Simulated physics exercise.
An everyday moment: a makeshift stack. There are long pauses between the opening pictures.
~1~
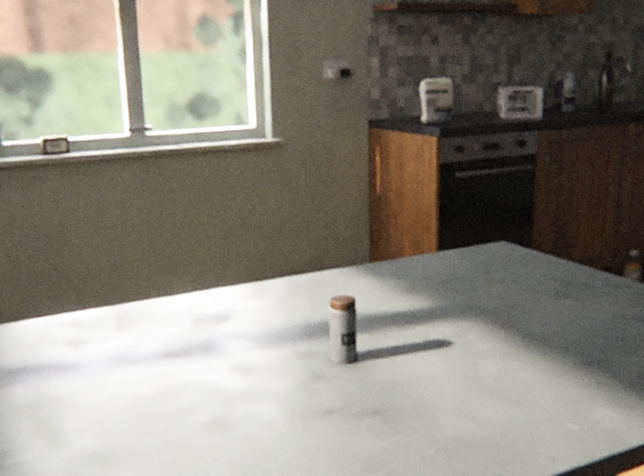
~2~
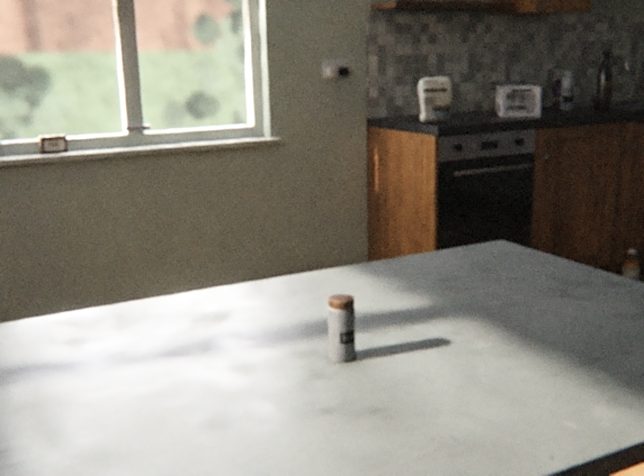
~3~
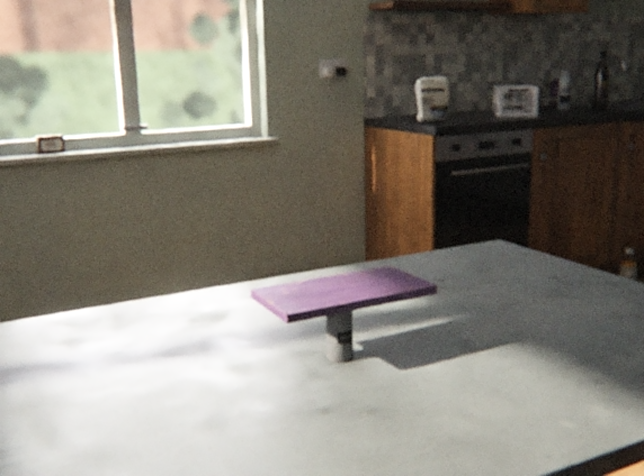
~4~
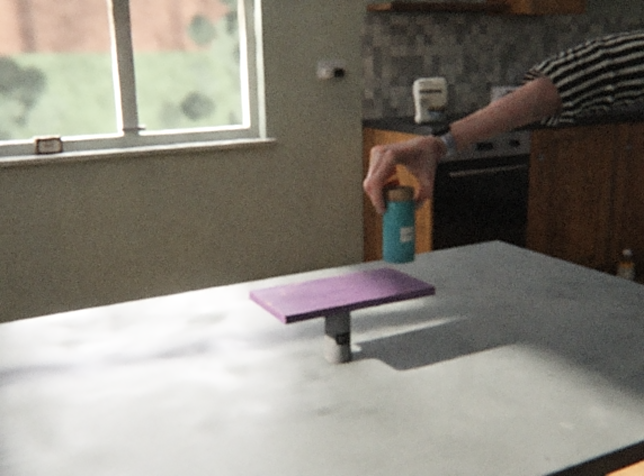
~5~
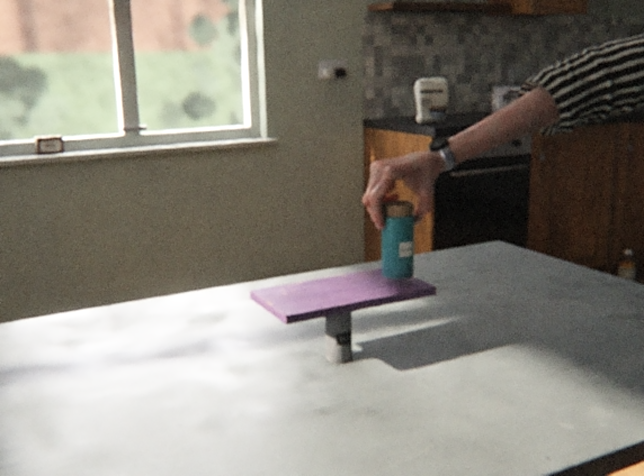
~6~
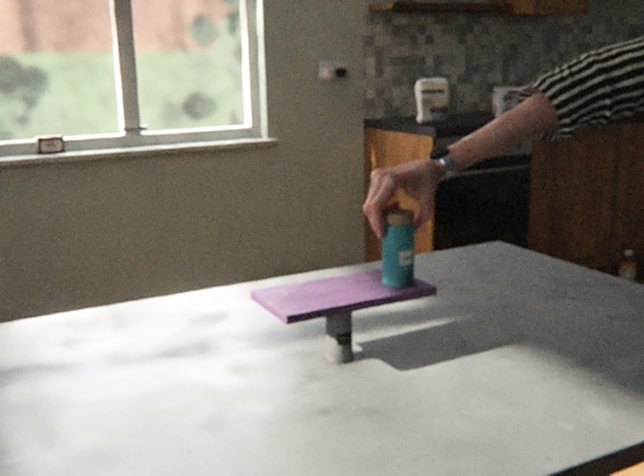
A purple board appears on top of a small grey shaker on a kitchen table, then a hand in a striped sleeve lowers a turquoise shaker onto the board's right end and keeps hold of it.
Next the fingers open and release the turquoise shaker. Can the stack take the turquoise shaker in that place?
As it turns out, it loses its balance.
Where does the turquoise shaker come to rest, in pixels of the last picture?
At about (442, 319).
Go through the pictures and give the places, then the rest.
The last thing is not in view yet; grey shaker (343, 329), in the first frame.
The last thing is not in view yet; grey shaker (342, 328), in the second frame.
The last thing is not in view yet; grey shaker (339, 328), in the third frame.
Coming down; turquoise shaker (399, 224); grey shaker (338, 329), in the fourth frame.
Coming down; turquoise shaker (398, 239); grey shaker (338, 329), in the fifth frame.
Set down, still held; turquoise shaker (398, 247); grey shaker (339, 329), in the sixth frame.
Then, 0.40 s later than the last frame, turquoise shaker now fallen; purple board tilted by 58°.
Then, 0.70 s later than the last frame, purple board now fallen; grey shaker tilted by 67°.
When it is over, fallen, turquoise shaker and purple board; lying over in the stack, grey shaker. End places, in pixels of the last picture, turquoise shaker near (442, 319). The stack comes apart.
